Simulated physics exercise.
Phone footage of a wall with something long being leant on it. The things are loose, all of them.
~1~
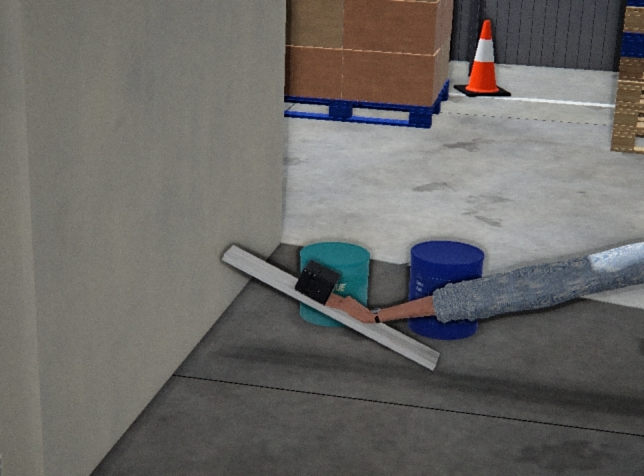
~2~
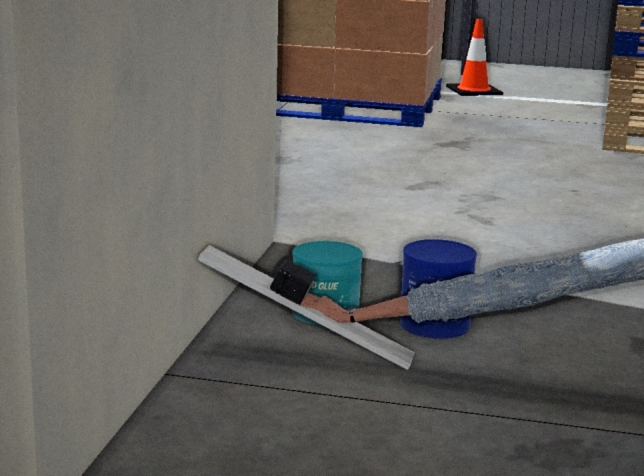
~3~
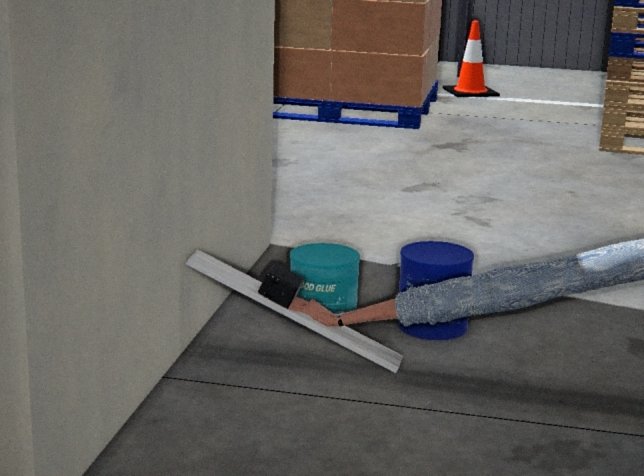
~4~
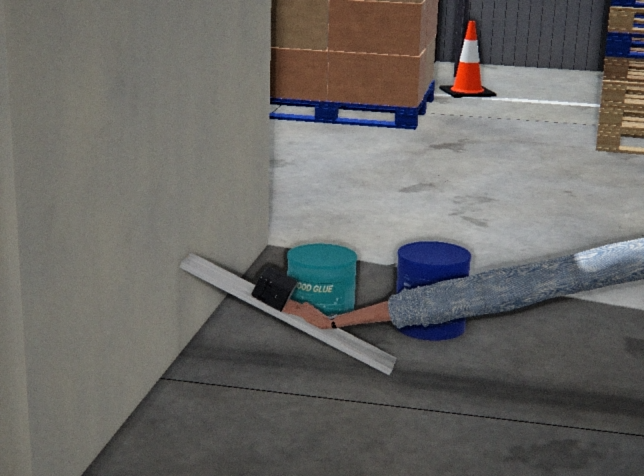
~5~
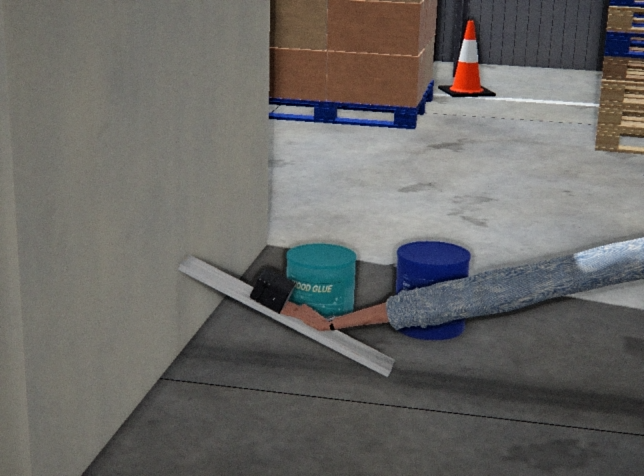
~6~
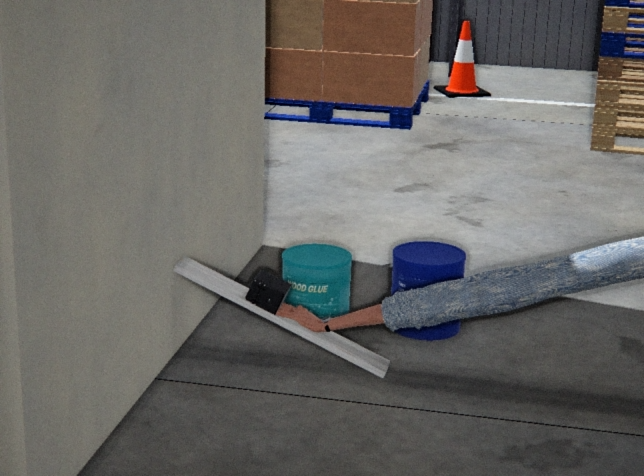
White plank held by a hand shifting slightly left and down against a grey wall, beside a teal tub and blue pail.
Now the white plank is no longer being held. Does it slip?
It sinks lower.
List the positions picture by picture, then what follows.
On its way; white plank (331, 307); blue pail (445, 290), in the first frame.
On its way; white plank (307, 307); blue pail (437, 288), in the second frame.
On its way; white plank (295, 310); blue pail (435, 290), in the third frame.
On its way; white plank (289, 313); blue pail (432, 290), in the fourth frame.
Propped up under the hand; white plank (287, 315); blue pail (432, 290), in the fifth frame.
Propped up under the hand; white plank (282, 316); blue pail (427, 290), in the sixth frame.
Then, 0.30 s past the last view, white plank 18° lower than it was left near (290, 349).
Then, 0.50 s past the last view, white plank 23° lower than it was left near (291, 358).
Finally, moved from the start, white plank; the other 2 still in place. Final places as the last picture's camera would see them, white plank near (291, 359). The plank slides down.
